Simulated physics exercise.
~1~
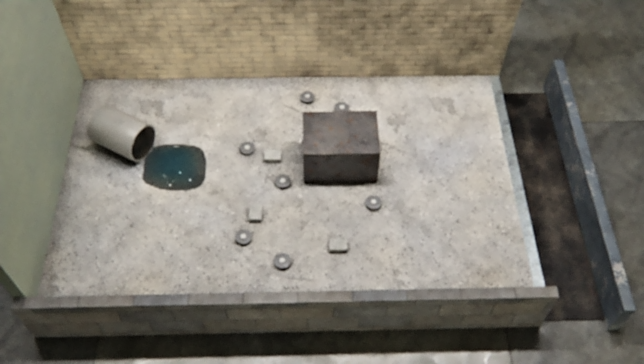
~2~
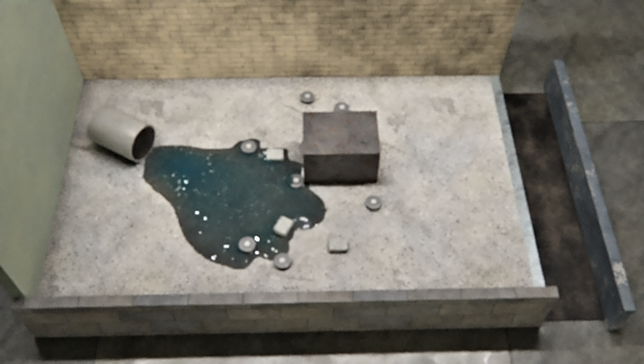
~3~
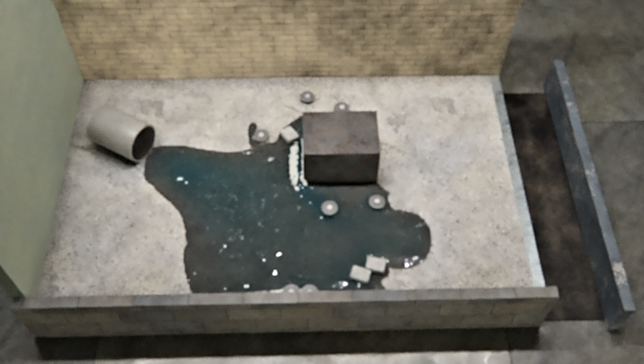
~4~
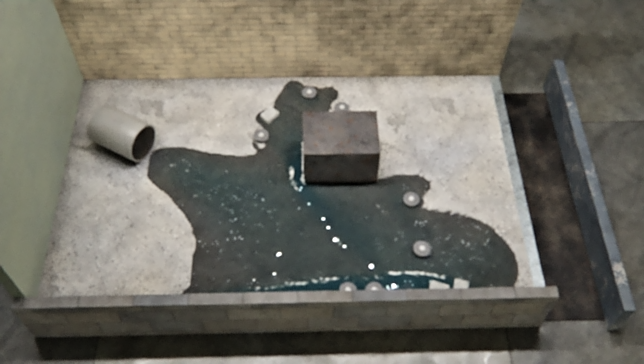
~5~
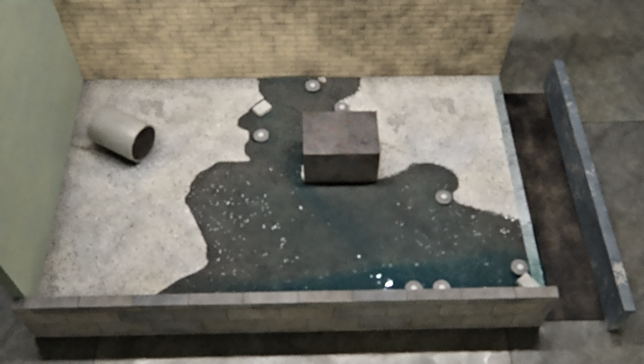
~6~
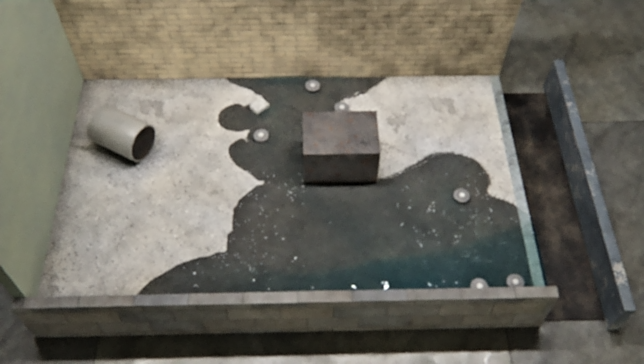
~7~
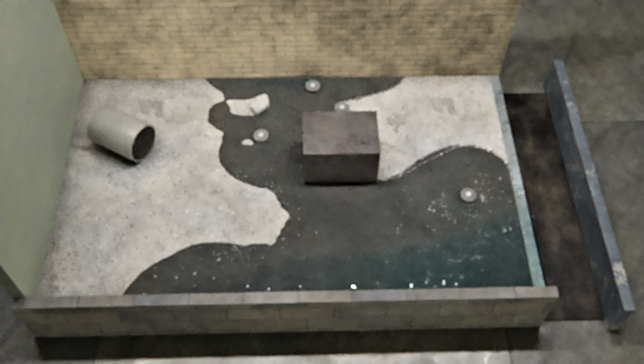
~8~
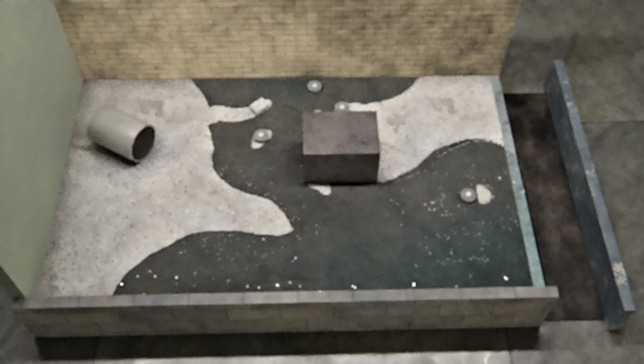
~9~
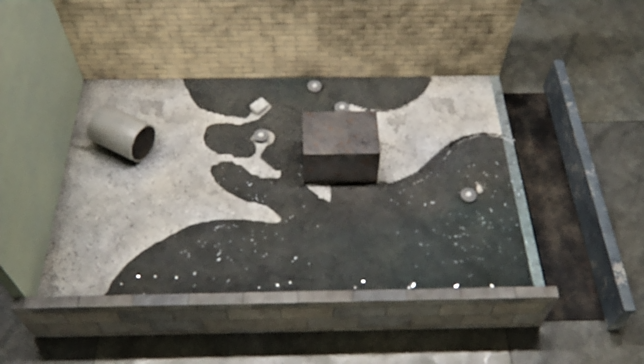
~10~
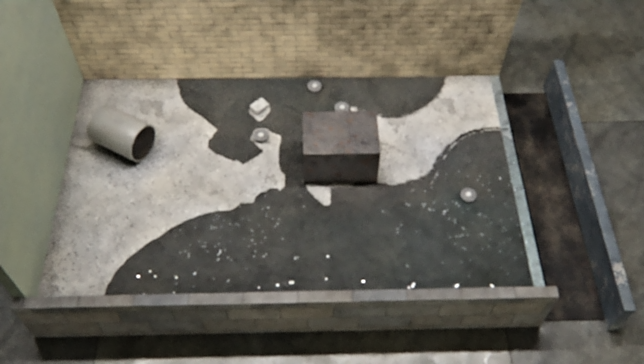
Dark water spreads from a tipped drum, carries several floats and lids rightward, then thins.
